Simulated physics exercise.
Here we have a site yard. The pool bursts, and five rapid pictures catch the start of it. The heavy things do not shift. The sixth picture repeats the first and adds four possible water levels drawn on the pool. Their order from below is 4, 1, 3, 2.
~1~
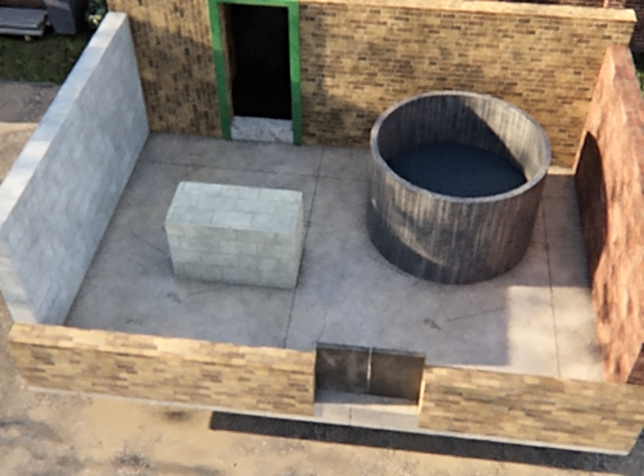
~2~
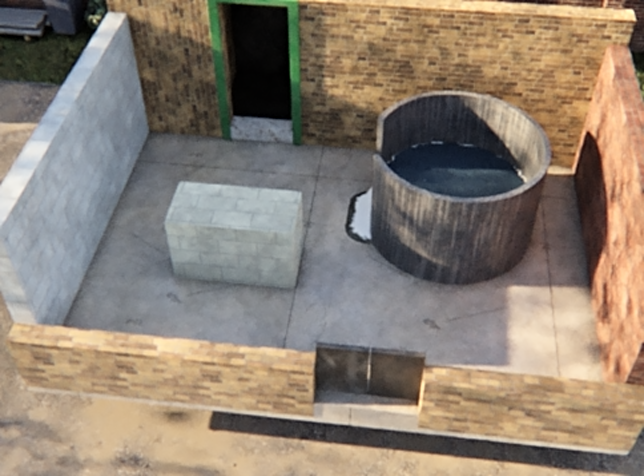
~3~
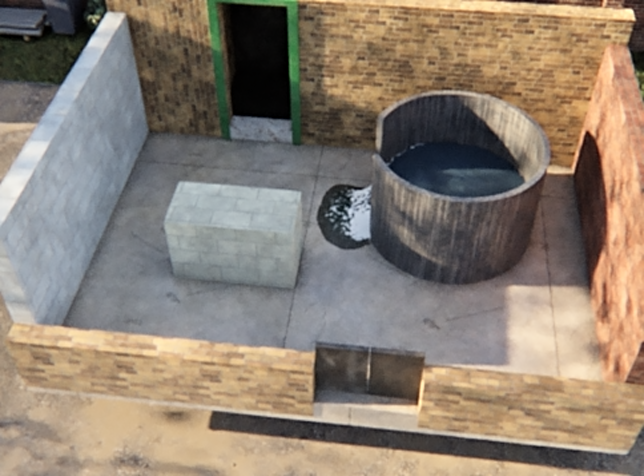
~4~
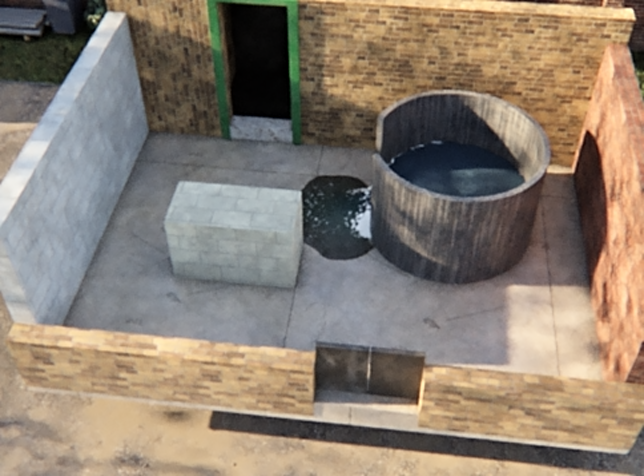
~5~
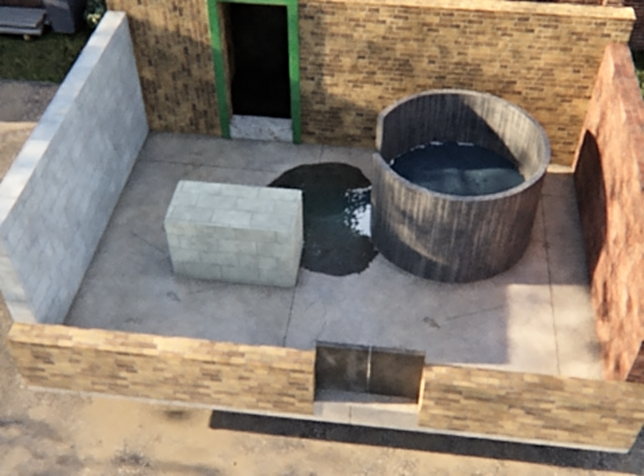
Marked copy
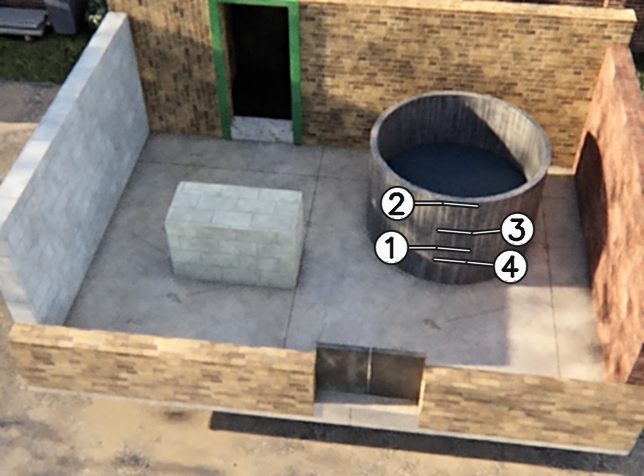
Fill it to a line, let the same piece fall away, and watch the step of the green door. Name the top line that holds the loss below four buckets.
Use mark 3.
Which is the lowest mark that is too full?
That would be 2.
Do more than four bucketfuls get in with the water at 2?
Yes, it does.
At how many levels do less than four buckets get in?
Three of the four.
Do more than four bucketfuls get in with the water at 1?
No, not at all.
On the marked copy, 1 at (452, 249); 2 at (459, 204); 3 at (455, 231); 4 at (450, 260); from the bottom up 4, 1, 3, 2.
For mark 1, nothing gets over.
For mark 2, about 14 bucketfuls get in.
For mark 3, a bucket or two gets in.
For mark 4, nothing gets over.
